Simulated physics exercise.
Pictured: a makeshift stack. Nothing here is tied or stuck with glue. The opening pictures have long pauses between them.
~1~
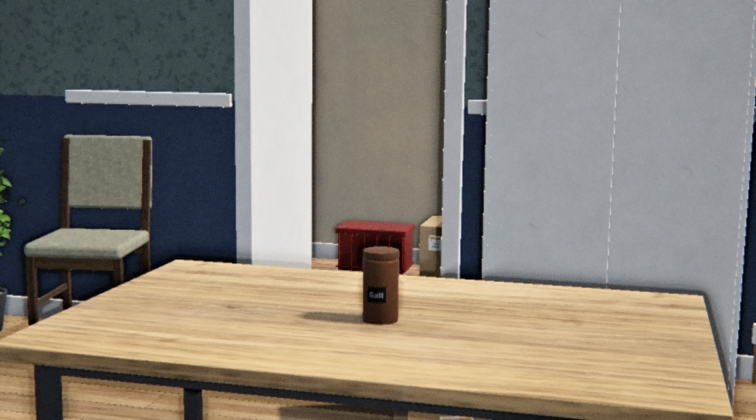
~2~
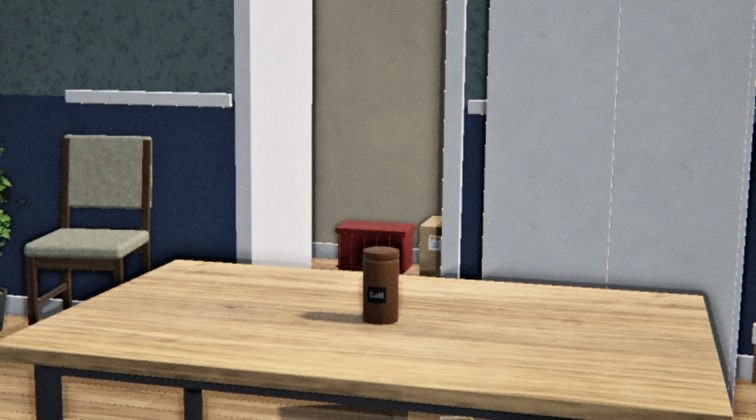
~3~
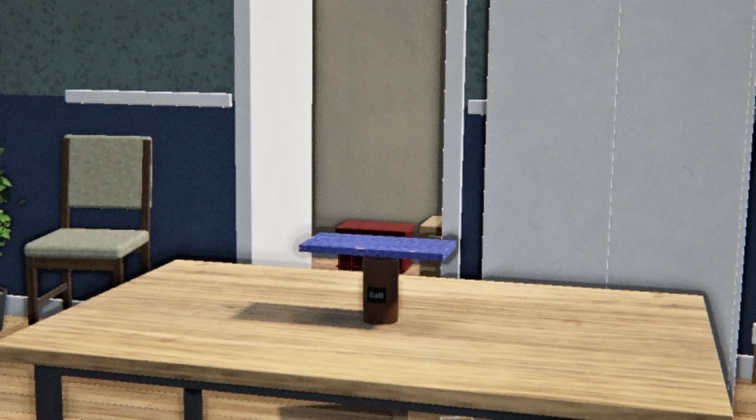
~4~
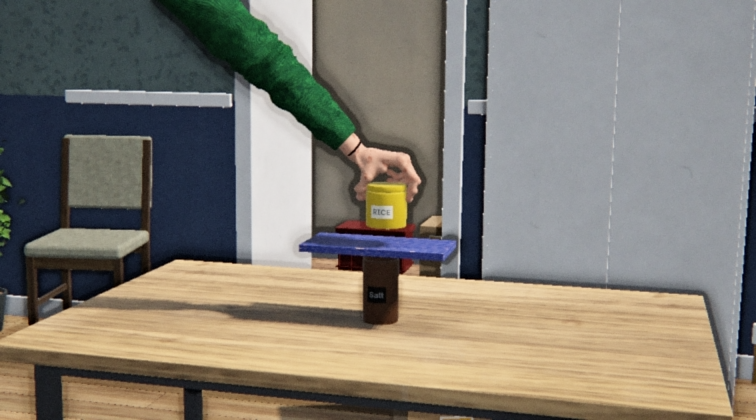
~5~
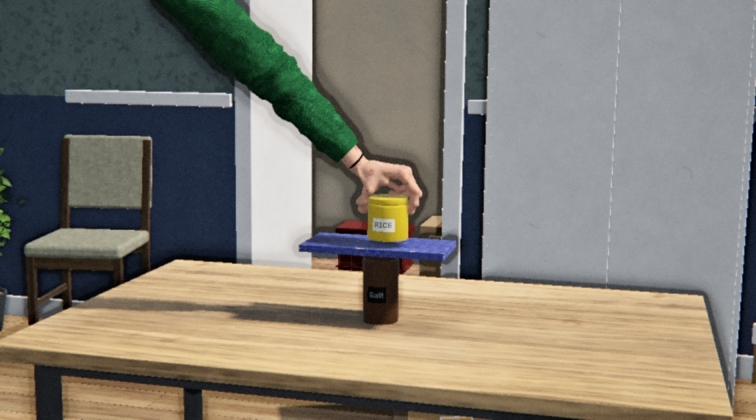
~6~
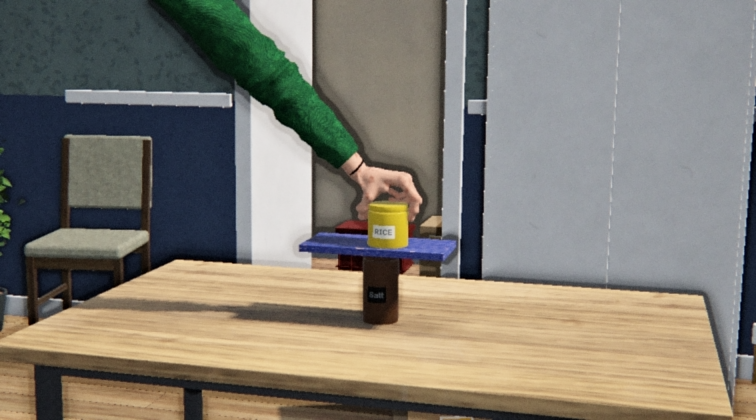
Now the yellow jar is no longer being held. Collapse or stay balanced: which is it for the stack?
The stack bears the weight.
Then, 0.80 s on from there, no change.
Then, 1.70 s on from there, yellow jar resting near (388, 225).
In the end, all 3 unmoved. At the end, from the last picture's camera, yellow jar near (388, 225). The stack keeps its balance.
